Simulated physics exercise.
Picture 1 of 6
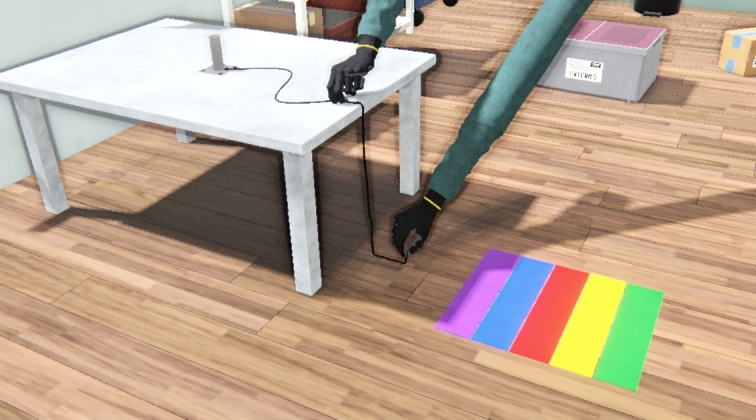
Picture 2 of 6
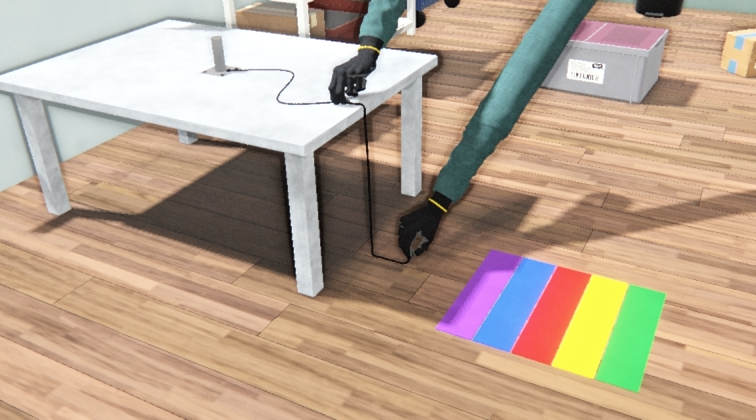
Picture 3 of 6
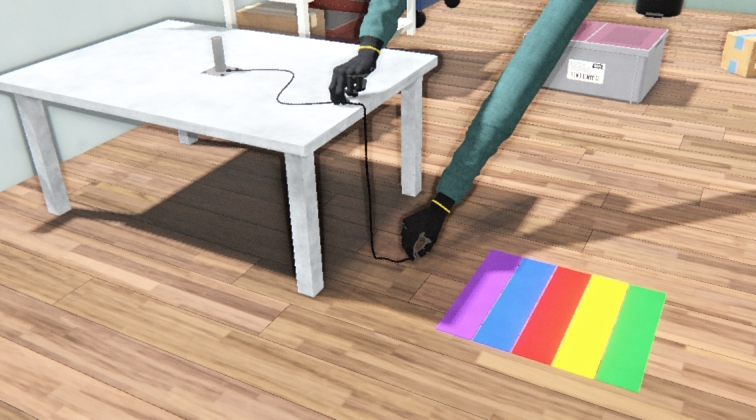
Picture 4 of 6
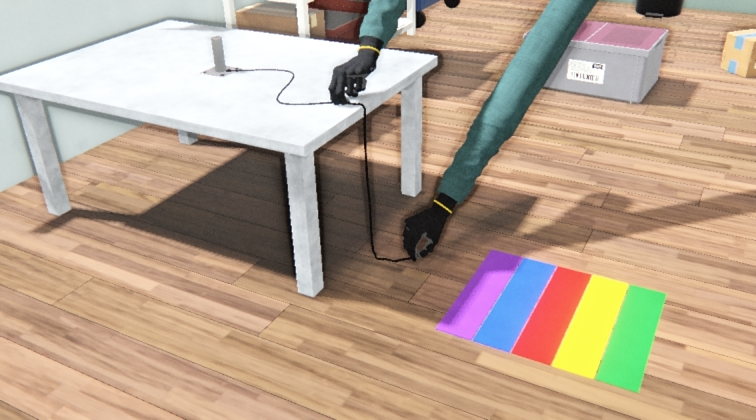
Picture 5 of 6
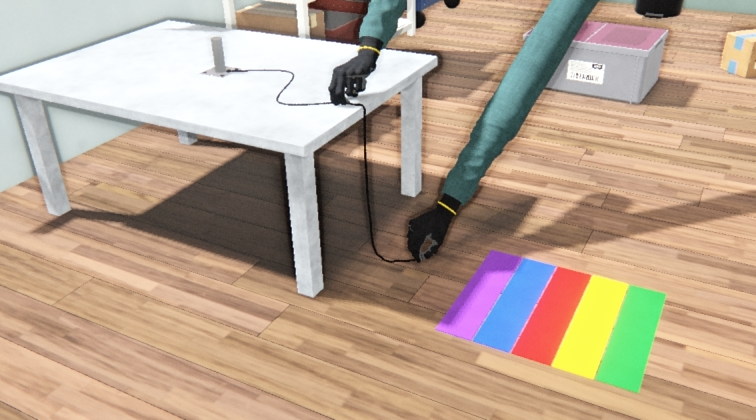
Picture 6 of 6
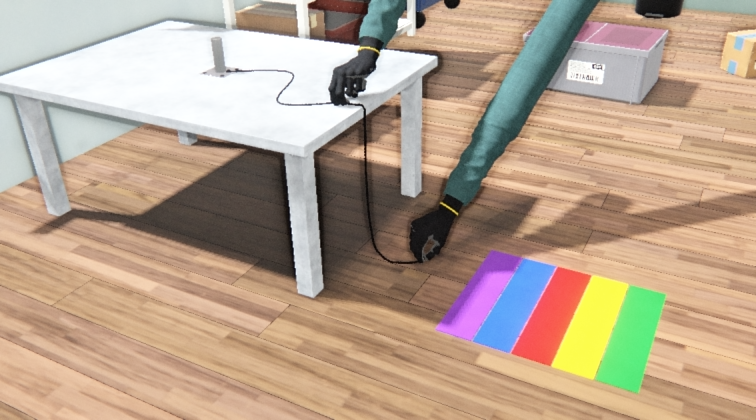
On a wood floor beside a white table, a gloved hand inches a dark cord's end rightward near five coloured strips.
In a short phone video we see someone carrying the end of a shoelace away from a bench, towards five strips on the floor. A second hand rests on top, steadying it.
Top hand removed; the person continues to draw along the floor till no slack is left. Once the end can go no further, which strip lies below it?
The yellow strip lies below it.
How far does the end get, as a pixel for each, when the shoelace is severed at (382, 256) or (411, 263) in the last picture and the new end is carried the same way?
You'd find it around (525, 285) the first time and around (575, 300) the second.
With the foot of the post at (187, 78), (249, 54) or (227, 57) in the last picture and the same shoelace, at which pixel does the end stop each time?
In order, near (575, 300), (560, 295) and (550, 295).
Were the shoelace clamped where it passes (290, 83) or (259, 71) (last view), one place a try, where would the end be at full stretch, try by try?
Respectively (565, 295) and (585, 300).
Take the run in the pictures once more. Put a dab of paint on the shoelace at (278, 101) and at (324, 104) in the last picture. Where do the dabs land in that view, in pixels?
About (345, 99), and the other about (385, 126).
Soon after, end near (522, 285); over blue.
Then, end near (570, 298); over red.
At full stretch, end near (598, 306); over yellow. It gets as far as the yellow strip.
